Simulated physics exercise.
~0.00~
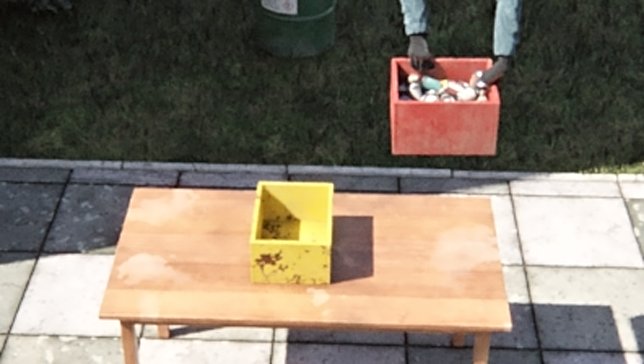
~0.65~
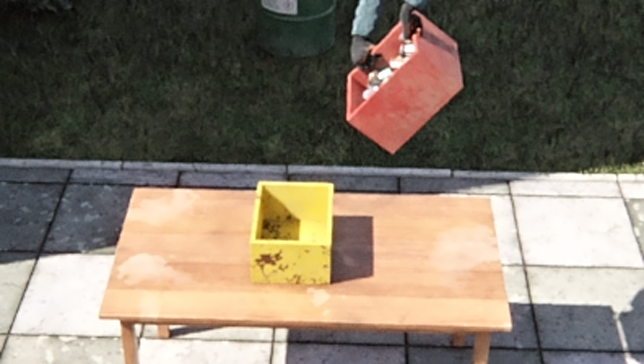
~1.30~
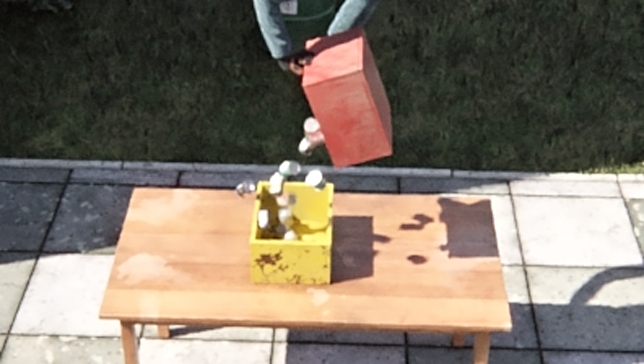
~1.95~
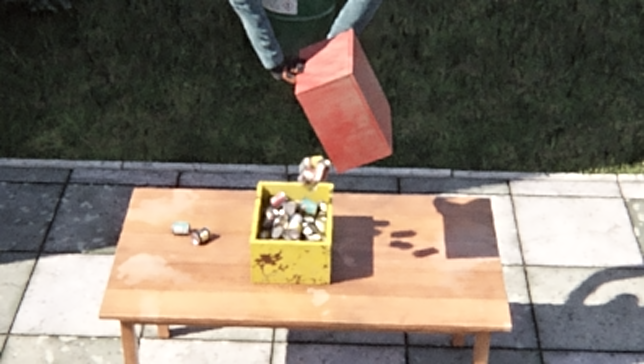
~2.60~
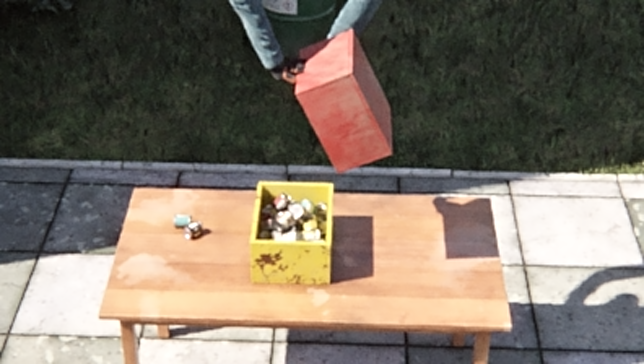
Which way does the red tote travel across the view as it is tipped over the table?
The red tote moves to the left as it is tipped, ending up closer to the space above the yellow tub.
